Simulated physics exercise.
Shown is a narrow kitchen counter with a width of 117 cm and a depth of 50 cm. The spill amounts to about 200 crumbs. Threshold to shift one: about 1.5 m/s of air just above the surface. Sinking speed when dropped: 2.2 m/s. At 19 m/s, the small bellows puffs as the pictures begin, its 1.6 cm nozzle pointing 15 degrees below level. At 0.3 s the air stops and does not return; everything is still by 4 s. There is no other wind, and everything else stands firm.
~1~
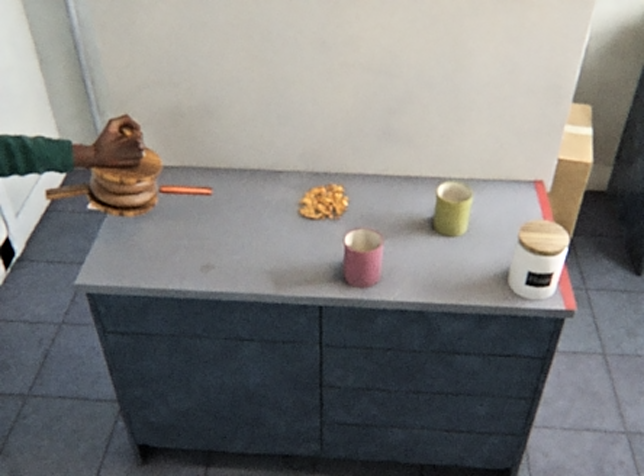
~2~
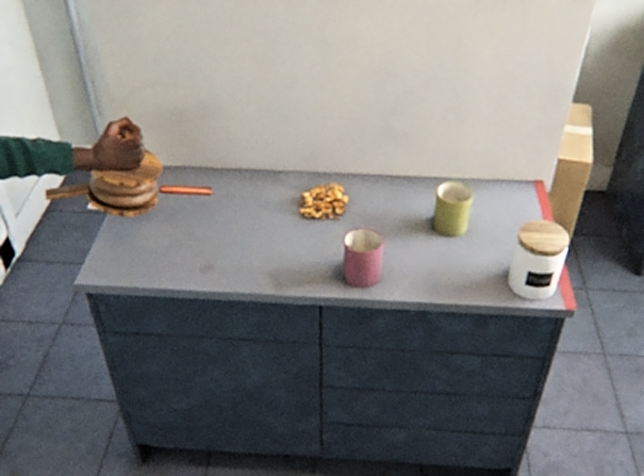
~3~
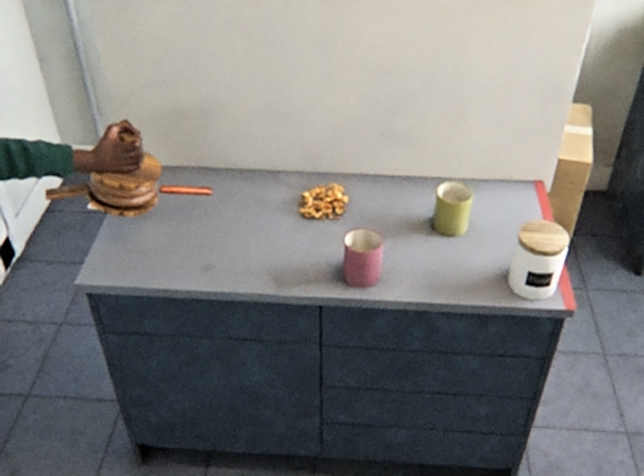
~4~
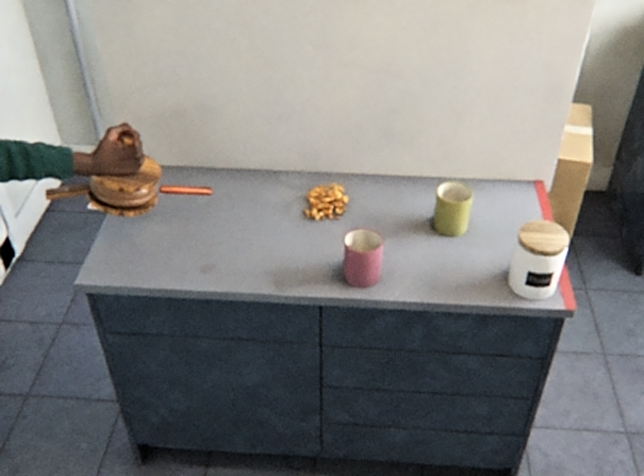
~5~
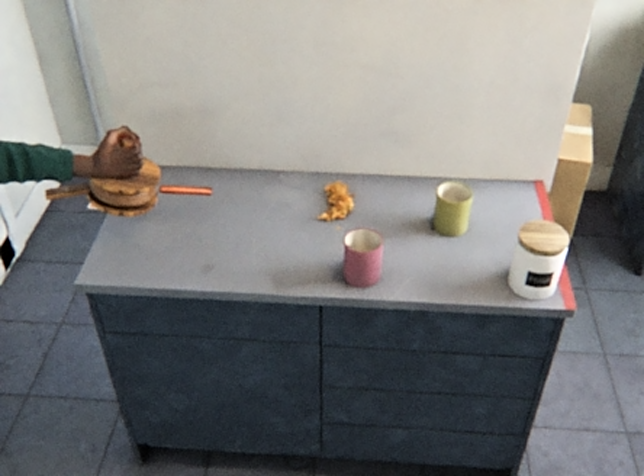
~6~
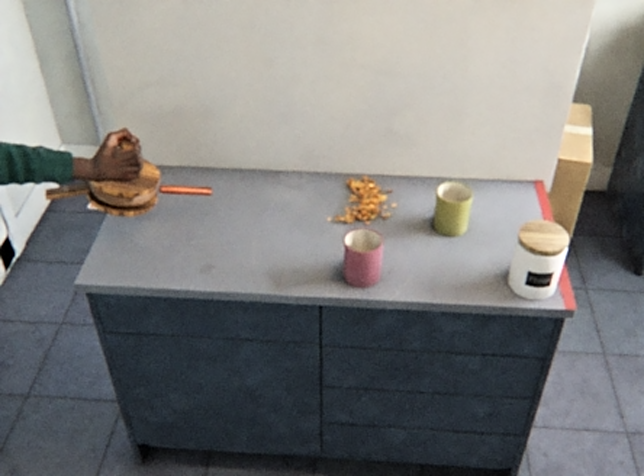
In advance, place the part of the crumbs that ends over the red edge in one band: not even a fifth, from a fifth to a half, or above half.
A fifth up to half.
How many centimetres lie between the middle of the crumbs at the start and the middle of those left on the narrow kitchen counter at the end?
The middle ends up about 40 cm from the start.
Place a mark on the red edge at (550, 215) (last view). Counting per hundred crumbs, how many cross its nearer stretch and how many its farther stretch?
Some 0 % go over the nearer part and around 40 % over the farther part.
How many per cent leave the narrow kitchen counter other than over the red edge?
Estimated share: Around 0 %.
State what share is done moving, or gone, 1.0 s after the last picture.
It comes to some 100 per cent.
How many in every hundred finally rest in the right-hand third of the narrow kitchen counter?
60 %.
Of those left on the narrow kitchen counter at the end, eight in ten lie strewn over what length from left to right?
About 30 cm.
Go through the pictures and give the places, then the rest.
In the first frame, the middle of the crumbs is near (326, 202), none has stirred yet and the mouth of the small bellows is at (211, 192).
In the second frame, the middle of the crumbs is near (326, 201), none has stirred yet and the red edge is centred on (558, 239).
In the third frame, the middle of the crumbs is near (326, 201), none has stirred yet, the top of a mug is at (364, 240) and the top of a mug is at (455, 192).
In the fourth frame, the middle of the crumbs is near (324, 200) and about 5 % have left their places.
In the fifth frame, the middle of the crumbs is near (340, 199), the farthest in sight from the small bellows is at (354, 196) and about 65 % have left their places.
In the sixth frame, the middle of the crumbs is near (365, 198), the farthest in sight from the small bellows is at (390, 192) and all have left their places.
Then, 0.6 s after the last picture the count stands so, 36 % are over the red edge; the middle of those left on the top is near (483, 211).
Then, 1.0 s after the last picture the count stands so, 36 % are over the red edge; the middle of those left on the top is near (483, 211).
Then, 2.0 s after the last picture the count stands so, 36 % are over the red edge; the middle of those left on the top is near (483, 211).
Then, 3.8 s after the last picture, at the end, 36 % are over the red edge; the middle of those left on the top is near (483, 211).
